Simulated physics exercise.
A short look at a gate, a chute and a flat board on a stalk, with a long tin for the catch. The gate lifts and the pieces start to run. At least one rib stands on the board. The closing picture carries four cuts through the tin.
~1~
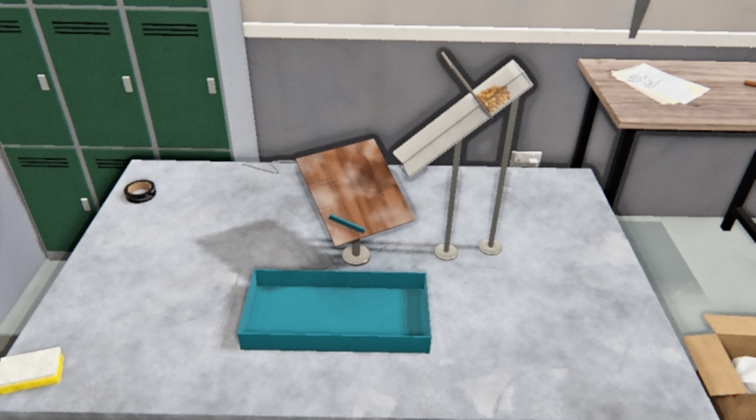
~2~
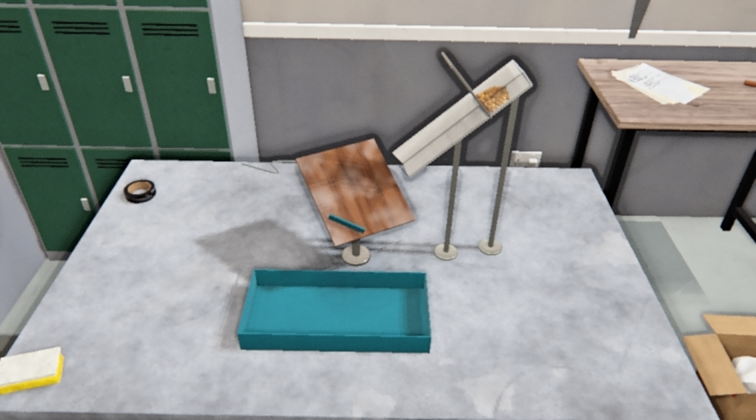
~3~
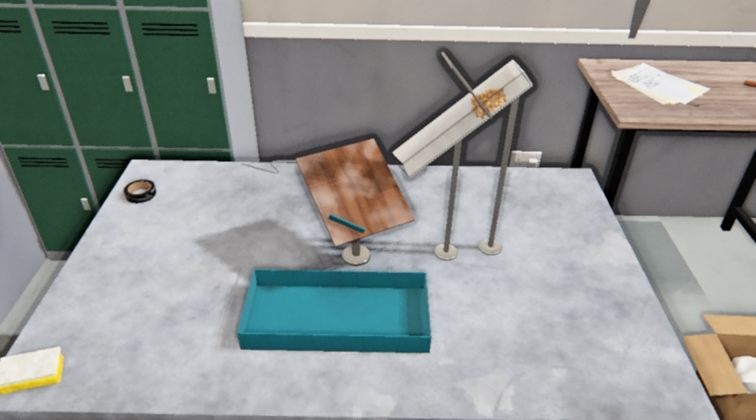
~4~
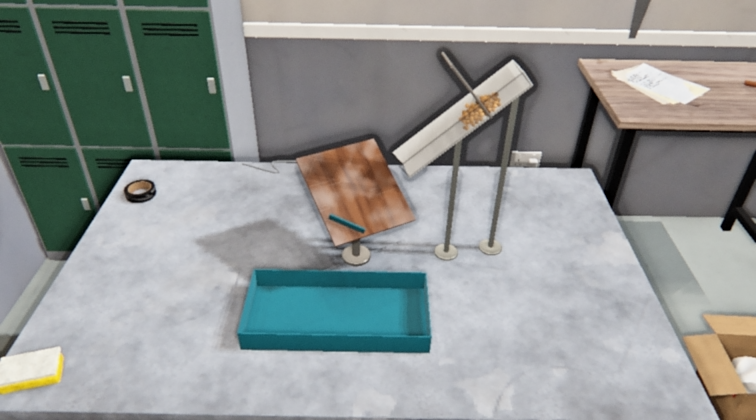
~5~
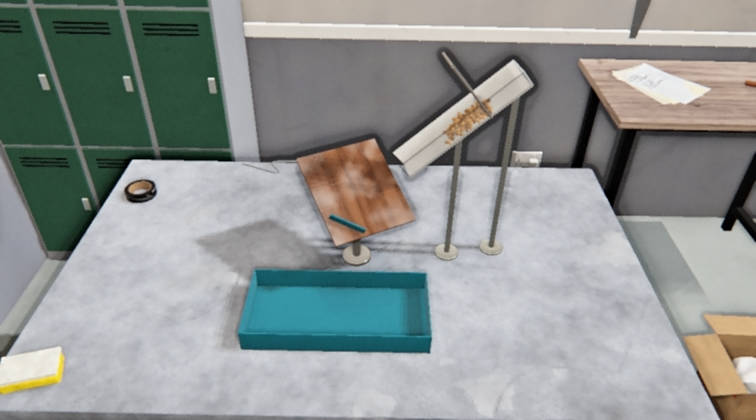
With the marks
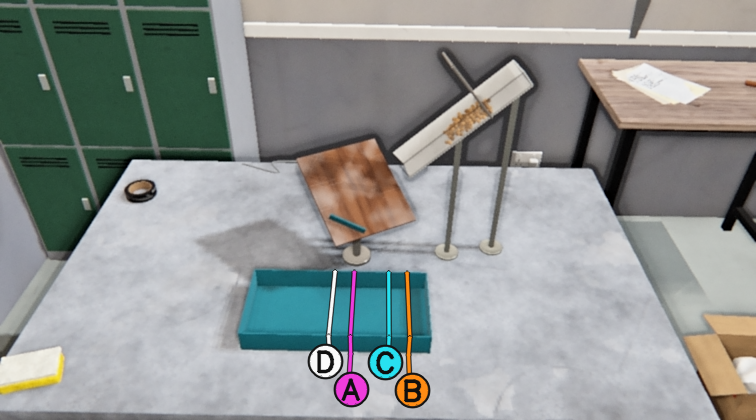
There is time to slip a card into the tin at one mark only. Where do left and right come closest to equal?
The answer is line C.
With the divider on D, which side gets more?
More lands on the right.
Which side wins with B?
More lands on the left.
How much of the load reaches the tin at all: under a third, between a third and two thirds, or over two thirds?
It is over two thirds.
On the marked copy, line A crosses the front rim at (350, 335); line B crosses the front rim at (409, 336); line C crosses the front rim at (389, 336); line D crosses the front rim at (328, 335).
With A, of what is caught, a small share on the left of the divider, the bulk on the right.
With B, of what is caught, all but a few on the left of the divider, a small share on the right.
With C, of what is caught, close to a third on the left of the divider, close to two thirds on the right.
With D, of what is caught, a small share on the left of the divider, the bulk on the right.
